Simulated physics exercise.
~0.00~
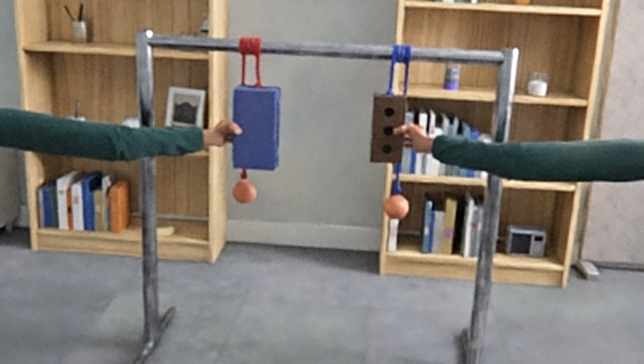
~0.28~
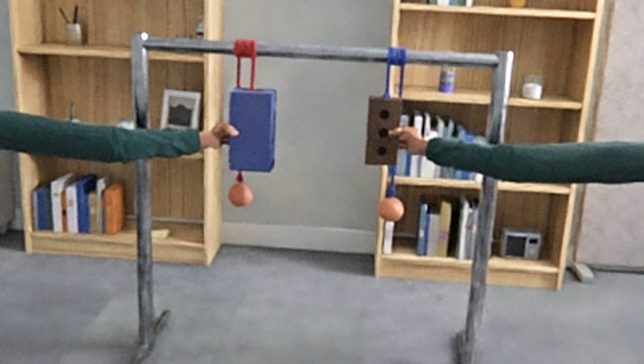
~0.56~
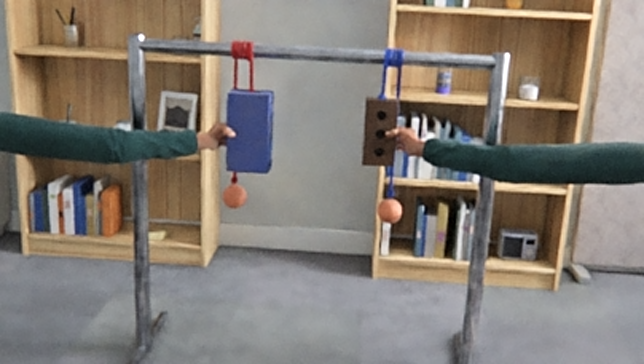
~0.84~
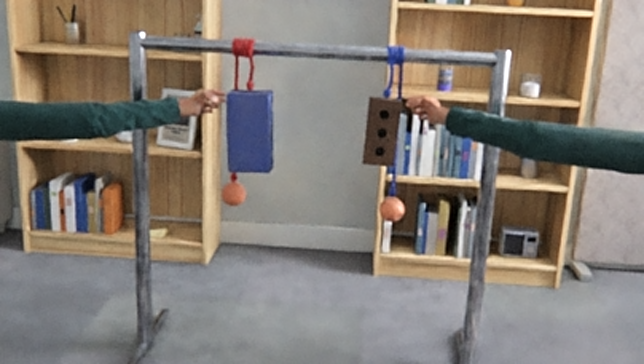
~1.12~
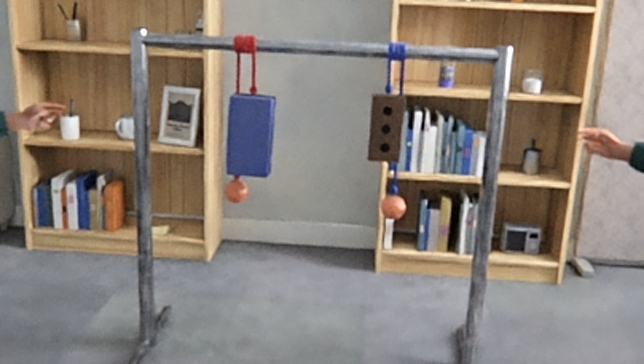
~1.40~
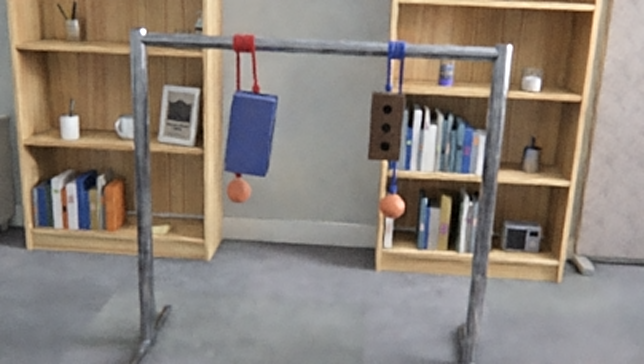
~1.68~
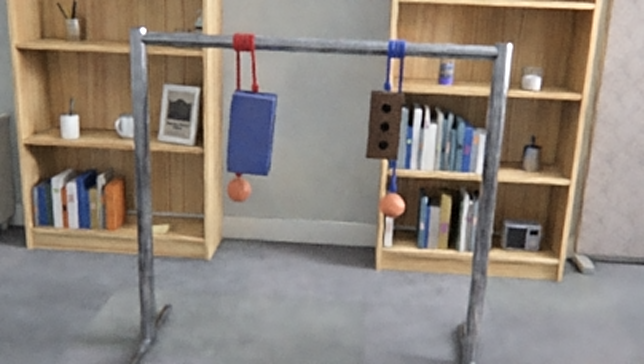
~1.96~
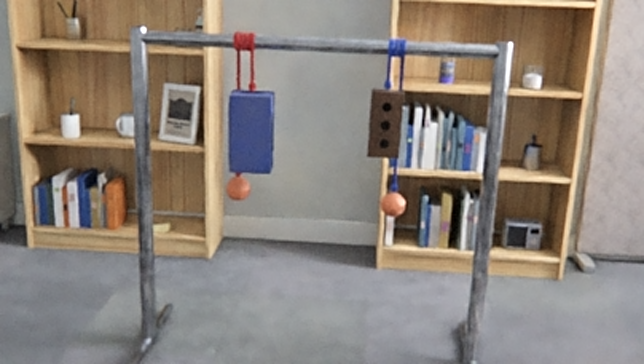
In a grey-walled room with two wooden bookshelves, a slightly swaying camera looks straight on at a metal rail standing on a grey floor. A blue case hangs on a red rope at the left, and a brown brick with dark holes hangs on a blue rope at the right, each with a small orange ball dangling below. Two hands in dark green sleeves hold them from either side. The hands let go and draw back out of view. The case tilts slightly, then straightens, and both it and the brick remain hanging from the rail.
